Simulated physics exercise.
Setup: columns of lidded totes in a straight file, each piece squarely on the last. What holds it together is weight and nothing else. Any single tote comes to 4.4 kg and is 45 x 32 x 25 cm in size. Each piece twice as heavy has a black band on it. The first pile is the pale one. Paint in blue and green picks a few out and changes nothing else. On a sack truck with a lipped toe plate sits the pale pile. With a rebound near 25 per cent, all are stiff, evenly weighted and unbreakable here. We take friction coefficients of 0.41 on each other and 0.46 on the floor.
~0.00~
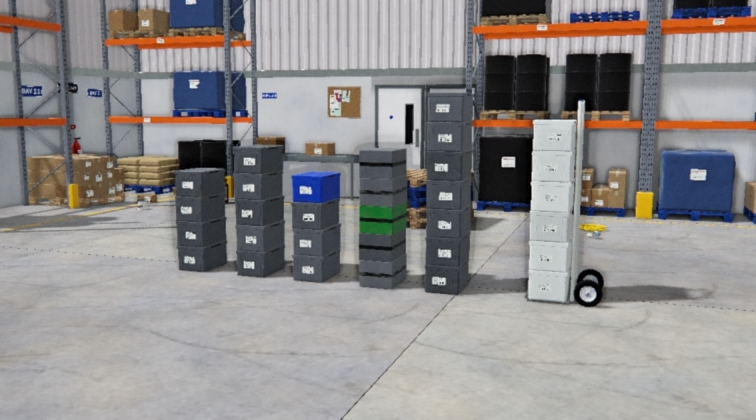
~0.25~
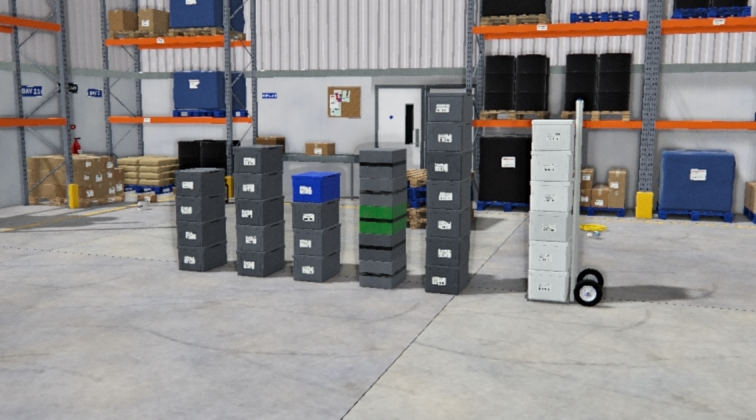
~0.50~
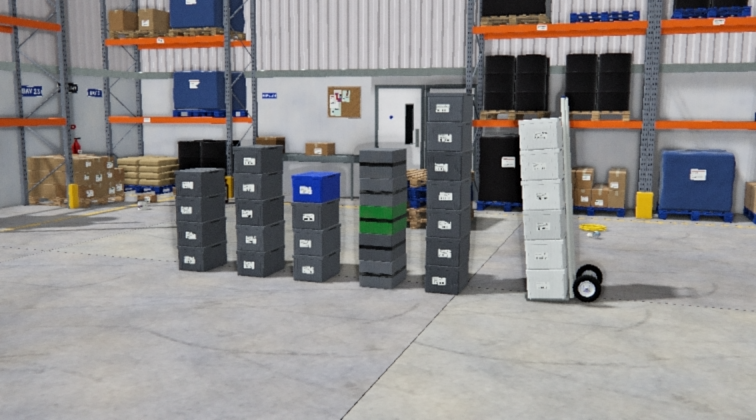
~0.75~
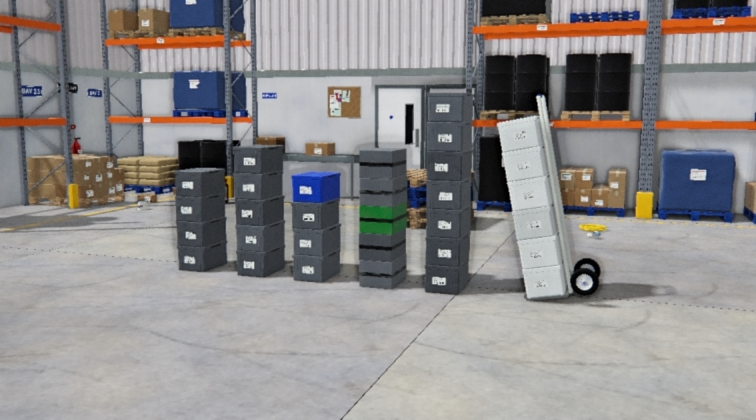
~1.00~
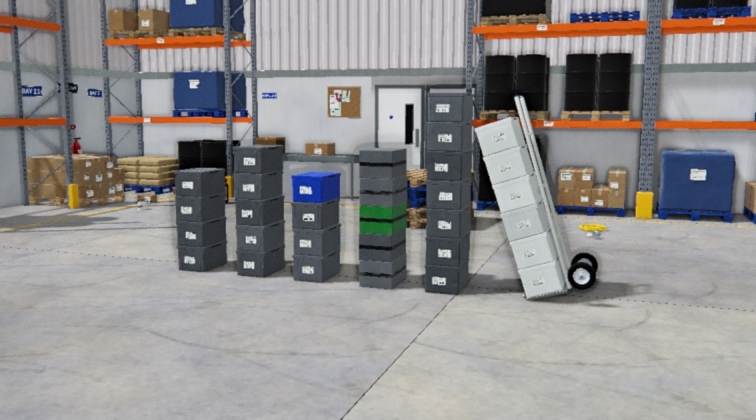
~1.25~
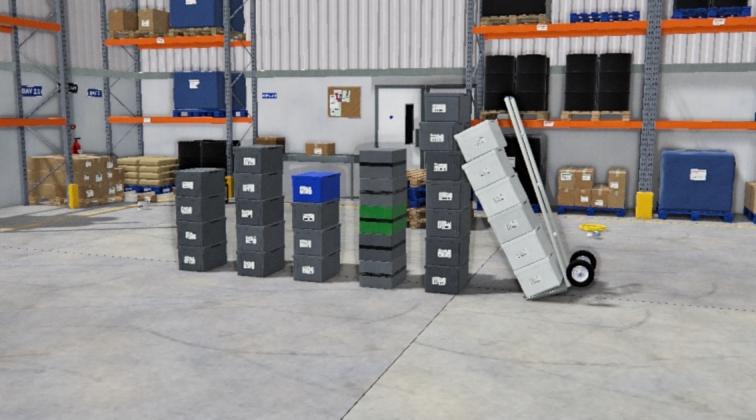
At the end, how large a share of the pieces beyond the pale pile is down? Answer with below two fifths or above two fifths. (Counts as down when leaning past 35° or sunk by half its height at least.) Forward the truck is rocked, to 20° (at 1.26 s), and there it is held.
Above two fifths.
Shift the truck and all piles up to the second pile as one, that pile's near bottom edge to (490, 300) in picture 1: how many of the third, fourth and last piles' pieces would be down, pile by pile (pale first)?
Pile by pile, third 5, fourth 4, last 3.
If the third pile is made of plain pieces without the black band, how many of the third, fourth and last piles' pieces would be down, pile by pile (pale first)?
Third 5, fourth 4, last 4.
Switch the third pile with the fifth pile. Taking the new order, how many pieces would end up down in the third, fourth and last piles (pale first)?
Down per pile: Third 5, fourth 4, last 4.
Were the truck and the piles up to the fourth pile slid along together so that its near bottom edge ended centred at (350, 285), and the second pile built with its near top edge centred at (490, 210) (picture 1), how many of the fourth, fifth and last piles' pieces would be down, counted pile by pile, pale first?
The tally would be fourth 0, then fifth 0, then last 0.
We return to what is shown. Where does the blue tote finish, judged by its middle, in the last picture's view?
Around (202, 222).
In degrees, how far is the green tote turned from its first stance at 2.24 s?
About 5°.
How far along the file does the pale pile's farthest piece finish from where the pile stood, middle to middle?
I'd say close to 130 cm along.
After 2.24 s, 6 of the pale pile down; none of the 25 other totes down, 10 disturbed; green tote 32 mm from its place.
After 3.08 s, 6 of the pale pile down; 12 of the 25 other totes down; green tote 41° from how it stood; blue tote 19° from how it stood.
After 3.92 s, 6 of the pale pile down; 22 of the 25 other totes down; green tote 45° from how it stood, 19 cm lower; blue tote 24° from how it stood, 34 cm lower.
In the end (5.1 s), 6 of the pale pile down; 22 of the 25 other totes down; green tote 46° from how it stood, 19 cm lower; blue tote 30° from how it stood, 41 cm lower. That is 88 per cent. From the last view, middles, green tote near (323, 233), blue tote near (202, 222).
